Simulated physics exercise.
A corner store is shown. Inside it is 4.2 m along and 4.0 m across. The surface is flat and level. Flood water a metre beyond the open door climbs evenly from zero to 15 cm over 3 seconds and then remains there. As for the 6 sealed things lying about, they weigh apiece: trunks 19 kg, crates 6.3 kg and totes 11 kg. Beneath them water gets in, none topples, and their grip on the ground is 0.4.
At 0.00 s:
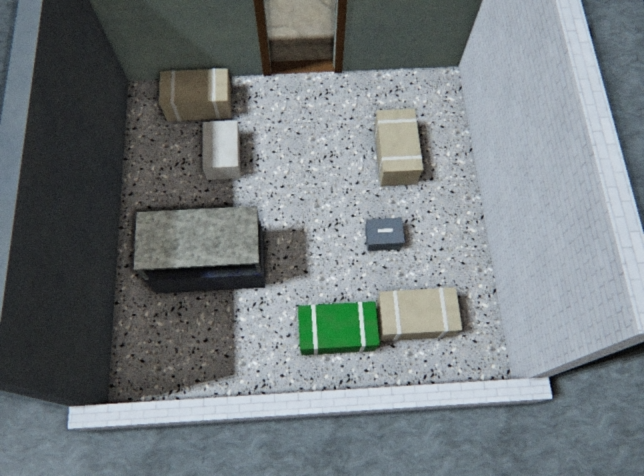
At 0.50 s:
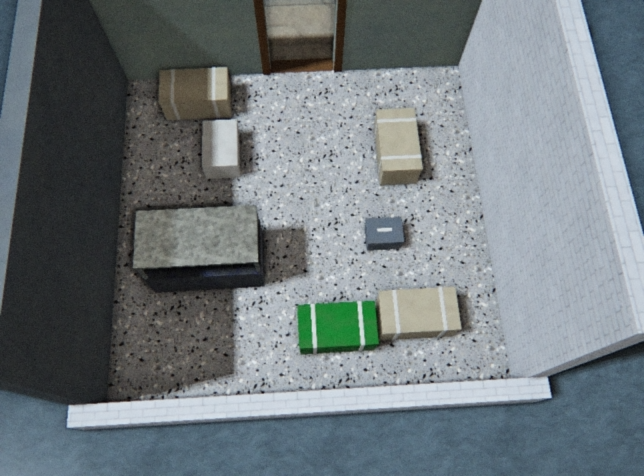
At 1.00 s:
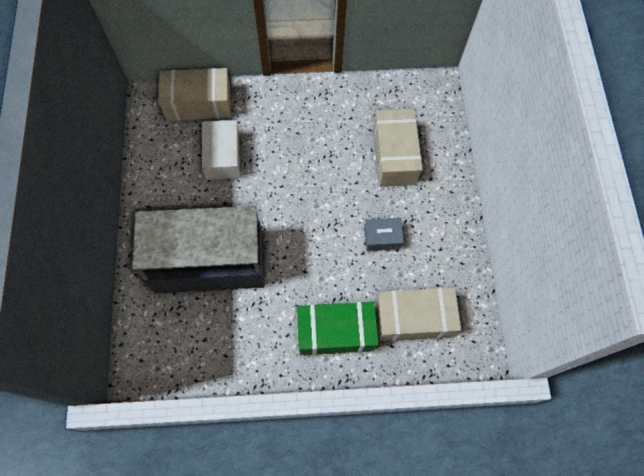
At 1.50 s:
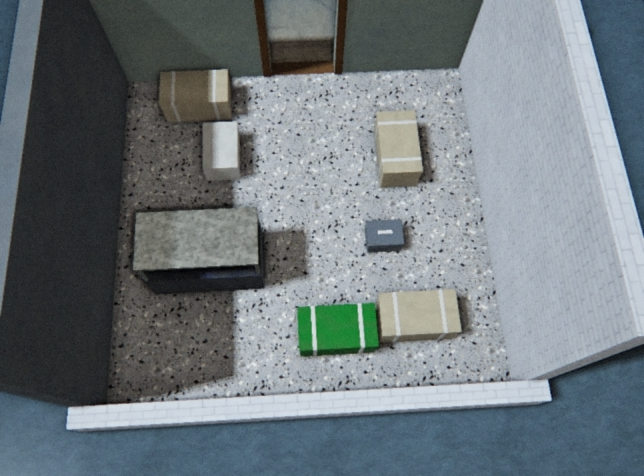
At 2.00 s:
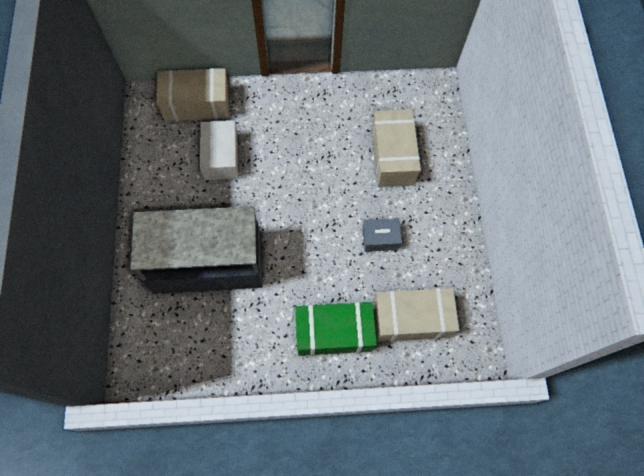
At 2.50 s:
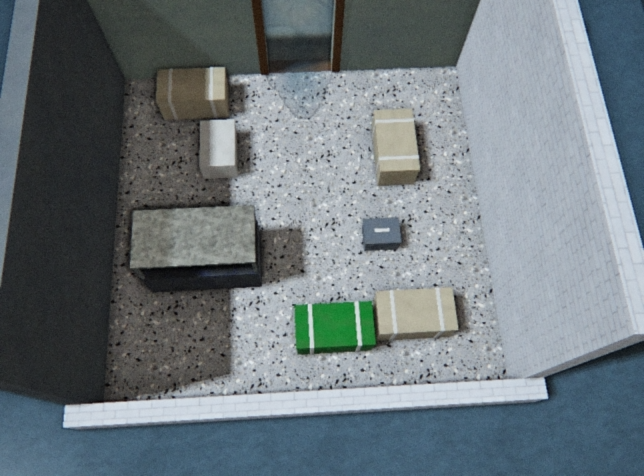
A green box and several tan, white and gray ones sat still on a speckled floor, while a little water crept in through the doorway at the back and spread just inside.
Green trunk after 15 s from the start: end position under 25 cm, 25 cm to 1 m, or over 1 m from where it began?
25 cm to 1 m.
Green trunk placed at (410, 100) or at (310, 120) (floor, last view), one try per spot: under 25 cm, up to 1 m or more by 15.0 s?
From the first spot it would stay roughly in place, and from the second it would go a long distance.
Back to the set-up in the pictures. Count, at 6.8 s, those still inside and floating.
At that time the total is 0.
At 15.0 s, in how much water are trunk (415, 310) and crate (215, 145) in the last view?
Around 5 cm and 4 cm.
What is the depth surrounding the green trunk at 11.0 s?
I'd put it at about 4 cm.
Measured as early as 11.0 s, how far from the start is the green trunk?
Roughly 40 centimetres by that point.
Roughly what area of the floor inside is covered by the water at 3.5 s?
Flooded: Near 2.5 m2.
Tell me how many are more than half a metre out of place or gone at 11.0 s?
Answer: 1.
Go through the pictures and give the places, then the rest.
The green trunk at (338, 325), on the bottom; water covers 0.0 m2; 0 of 6 have shifted, in the first frame.
The green trunk at (338, 324) rests on the ground; 0.0 m2 under water; 0 of 6 have shifted, in the second frame.
The green trunk at (337, 325) rests on the ground; 0.0 m2 under water; 0 of 6 have shifted, in the third frame.
The green trunk at (338, 326), on the bottom; water covers 0.0 m2; 0 of 6 have shifted, in the fourth frame.
The green trunk at (335, 325) rests on the ground; water covers 0.0 m2; 0 of 6 have shifted, in the fifth frame.
The green trunk at (335, 324) rests on the ground; 0.3 m2 under water; 0 of 6 have shifted, in the sixth frame.
After 3.5 s the green trunk is near (335, 324), 0.0 m from its start, aground; 0 afloat.
After 6.8 s the green trunk is near (335, 346), 0.2 m from its start, aground; 0 afloat.
After 11.0 s the green trunk is near (336, 360), 0.4 m from its start, aground; 1 afloat.
After 15.0 s the green trunk is near (348, 364), 0.4 m from its start, afloat; 2 afloat.
